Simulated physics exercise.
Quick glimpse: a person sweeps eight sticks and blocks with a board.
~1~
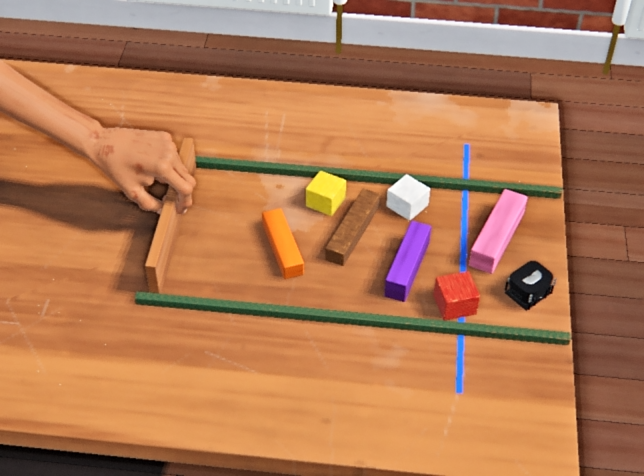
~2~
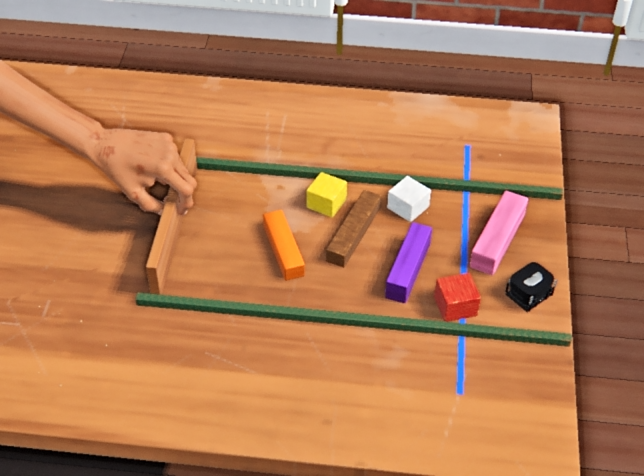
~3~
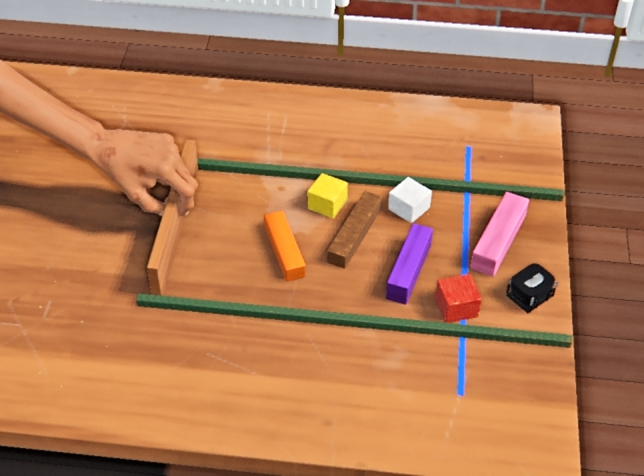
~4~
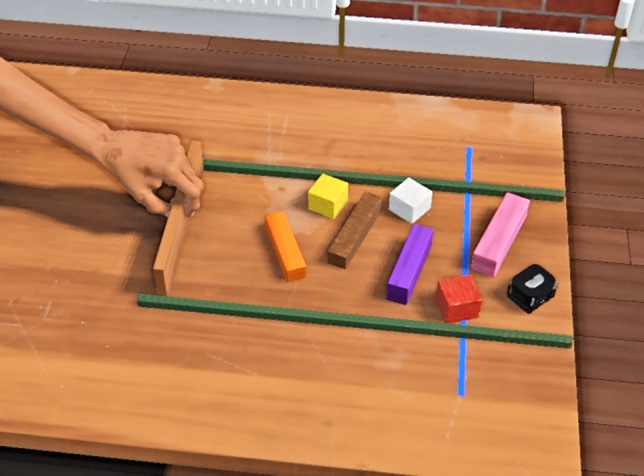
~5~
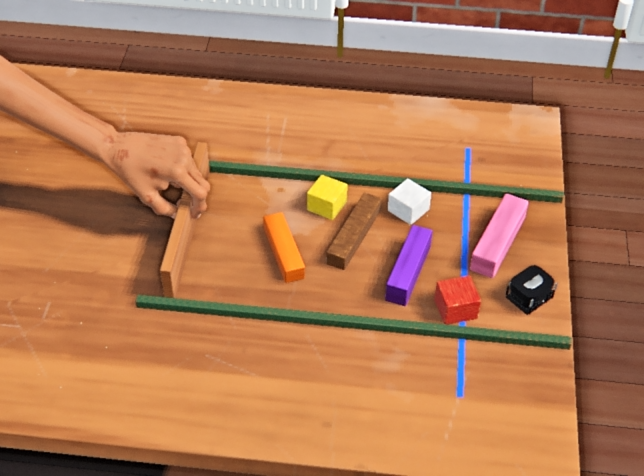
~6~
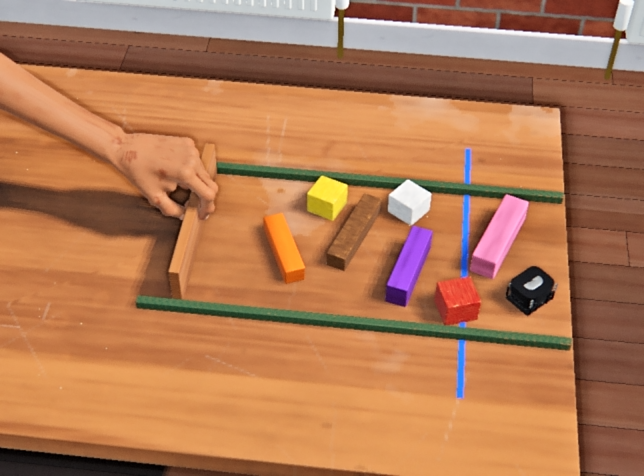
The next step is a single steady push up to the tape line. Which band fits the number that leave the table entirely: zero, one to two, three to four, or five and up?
Count: Zero.
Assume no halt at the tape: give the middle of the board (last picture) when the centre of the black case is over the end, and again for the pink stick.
I'd put it close to (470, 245), and close to (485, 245) for the other one.
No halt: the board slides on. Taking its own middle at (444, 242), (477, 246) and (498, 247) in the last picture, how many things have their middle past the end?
Respectively, 0, 1 and 3.
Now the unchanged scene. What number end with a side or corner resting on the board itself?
2 of them.
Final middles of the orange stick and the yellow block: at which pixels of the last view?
The first near (475, 268), the second near (482, 209).
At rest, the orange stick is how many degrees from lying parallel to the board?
Roughly 0 degrees.
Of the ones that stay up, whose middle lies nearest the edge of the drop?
It's the black case that is foremost.
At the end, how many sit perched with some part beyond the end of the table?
The total comes out at 1.
Early on, none off yet; black case at rest near (531, 290); pink stick at rest near (500, 236); red block at rest near (457, 301).
A while later, none off yet; black case at rest near (531, 290); pink stick travelled a little near (515, 238); red block travelled about its own width near (501, 312).
Finally, the number that fall off is zero.
